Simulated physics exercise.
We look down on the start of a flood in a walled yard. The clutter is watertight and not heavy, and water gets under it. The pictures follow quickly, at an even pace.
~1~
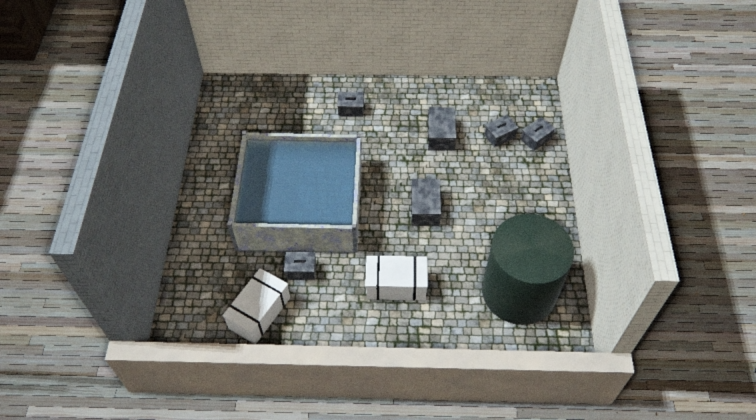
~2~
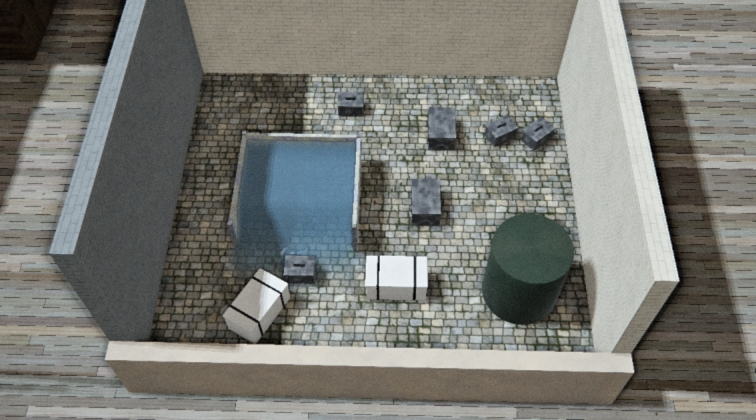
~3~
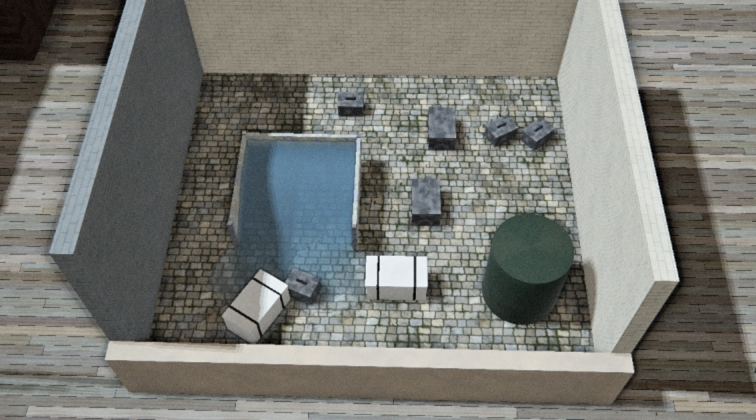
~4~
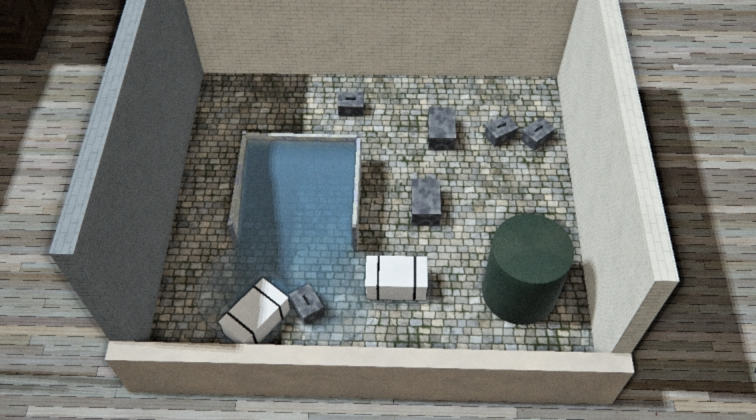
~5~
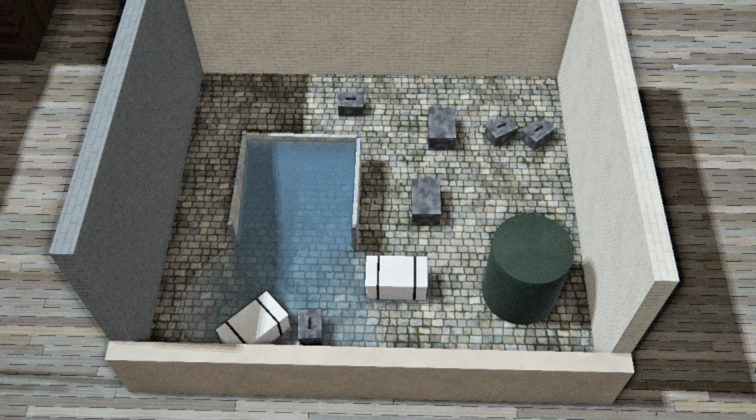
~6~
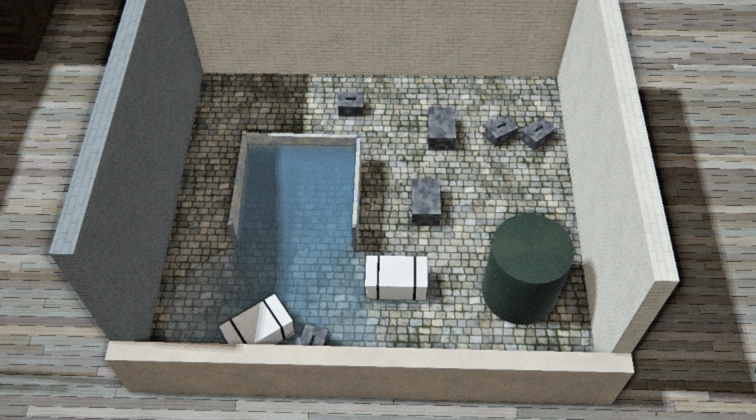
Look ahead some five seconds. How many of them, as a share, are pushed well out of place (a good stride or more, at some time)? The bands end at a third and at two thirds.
It is not even a third.
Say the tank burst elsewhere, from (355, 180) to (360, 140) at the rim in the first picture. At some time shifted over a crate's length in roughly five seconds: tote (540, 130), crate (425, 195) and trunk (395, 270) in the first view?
One after the other: Moved that far, shifted that much, never so far.
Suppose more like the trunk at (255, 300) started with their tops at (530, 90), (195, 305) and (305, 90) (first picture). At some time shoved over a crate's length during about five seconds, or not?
One after the other: Not that far, that far or more, no.
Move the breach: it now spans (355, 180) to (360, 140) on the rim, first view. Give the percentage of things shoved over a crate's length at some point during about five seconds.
Near 50 in a hundred.
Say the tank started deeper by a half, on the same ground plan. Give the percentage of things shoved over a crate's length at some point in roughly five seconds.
Roughly 80 per cent.
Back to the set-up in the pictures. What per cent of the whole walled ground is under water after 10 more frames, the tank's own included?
I make it 40 per cent.
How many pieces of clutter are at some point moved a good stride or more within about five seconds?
2 of them.
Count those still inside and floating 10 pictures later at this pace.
The number is 2.
A moment on, 1 of 8 are well off their spots; 2 afloat.
Next, 1 of 8 are well off their spots; 2 afloat.
Later, 2 of 8 are well off their spots; 2 afloat.
In the end, 2 of 8 are well off their spots, and 2 have been at some point; 2 afloat.
